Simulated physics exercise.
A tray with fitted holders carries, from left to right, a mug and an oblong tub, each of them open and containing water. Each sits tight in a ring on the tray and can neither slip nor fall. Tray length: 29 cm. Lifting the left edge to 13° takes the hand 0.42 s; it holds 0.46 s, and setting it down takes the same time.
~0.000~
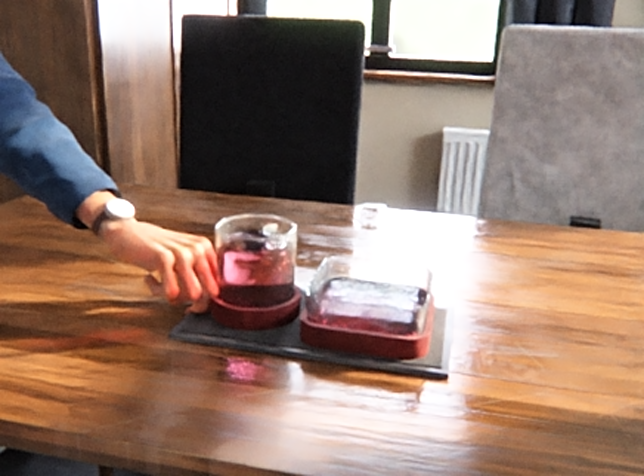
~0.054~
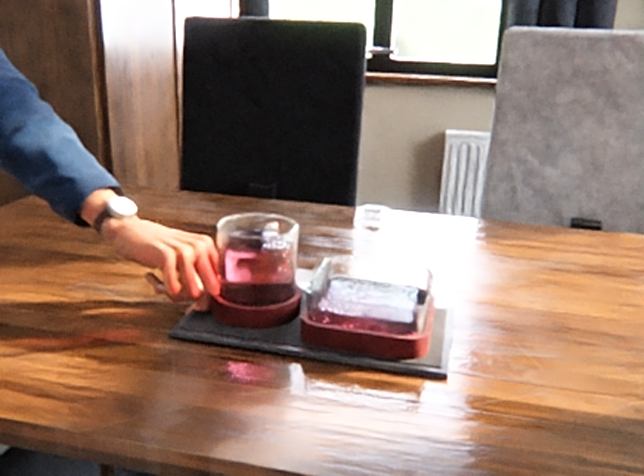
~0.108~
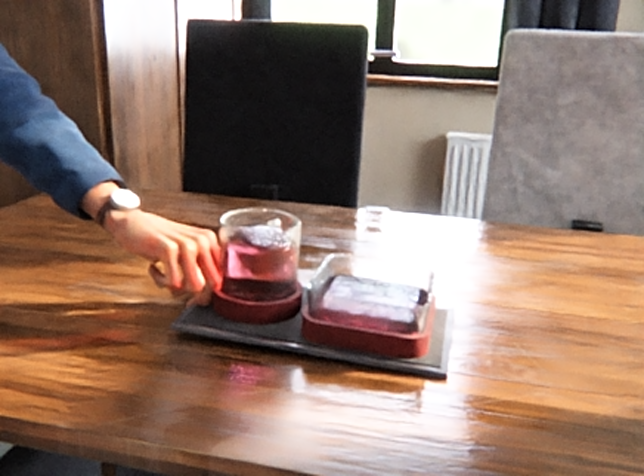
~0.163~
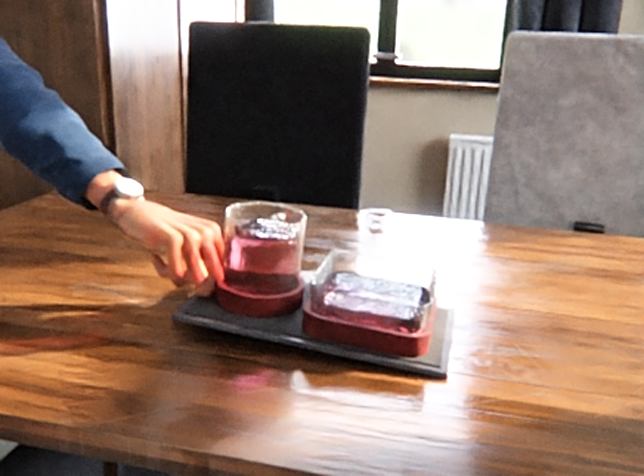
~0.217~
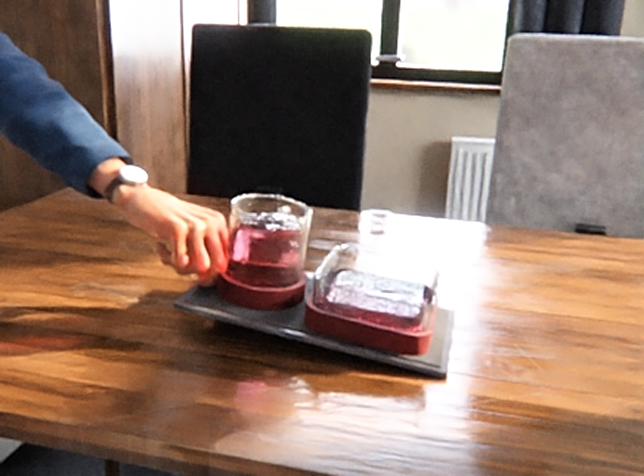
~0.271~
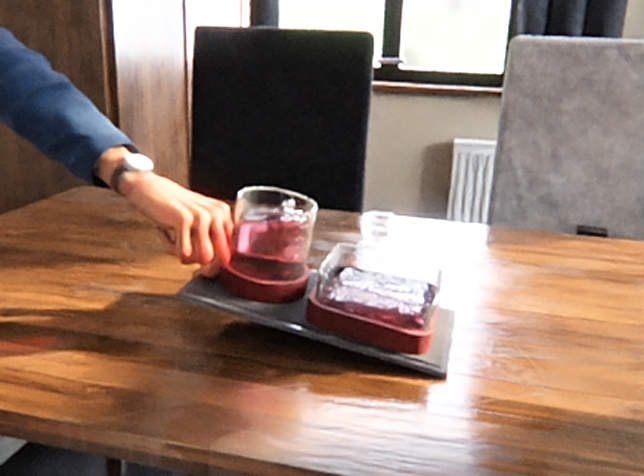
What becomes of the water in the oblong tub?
It remains inside.
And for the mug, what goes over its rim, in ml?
Some 0 ml.
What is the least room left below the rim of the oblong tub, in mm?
3 mm.
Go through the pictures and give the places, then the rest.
It slopes 0°; in the mug the surface runs from (223, 237) to (293, 245), rim (293, 232); in the oblong tub the surface runs from (320, 292) to (425, 305), rim (430, 289); the water in the oblong tub stands 21 mm below the rim, in the first picture.
It slopes 1°; in the oblong tub the surface runs from (321, 291) to (425, 305), in the second picture.
It slopes 2°; in the oblong tub the surface runs from (323, 288) to (426, 305), in the third picture.
It slopes 4°; in the oblong tub the surface runs from (325, 284) to (428, 304), in the fourth picture.
It slopes 7°; in the oblong tub the surface runs from (328, 281) to (430, 301), in the fifth picture.
It slopes 9°; in the mug the surface runs from (242, 209) to (312, 219); in the oblong tub the surface runs from (330, 278) to (433, 299), in the sixth picture.
Then, 0.59 s in, the slope is 13°; losses from the left are 0, 0 ml.
Then, 0.91 s in, the slope is 13°; losses from the left are 0, 0 ml.
Then, 1.23 s in, the slope is 1°; losses from the left are 0, 0 ml.
Then, 1.55 s in, the slope is 0°; losses from the left are 0, 0 ml.
Finally, losses from the left are 0, 0 ml.
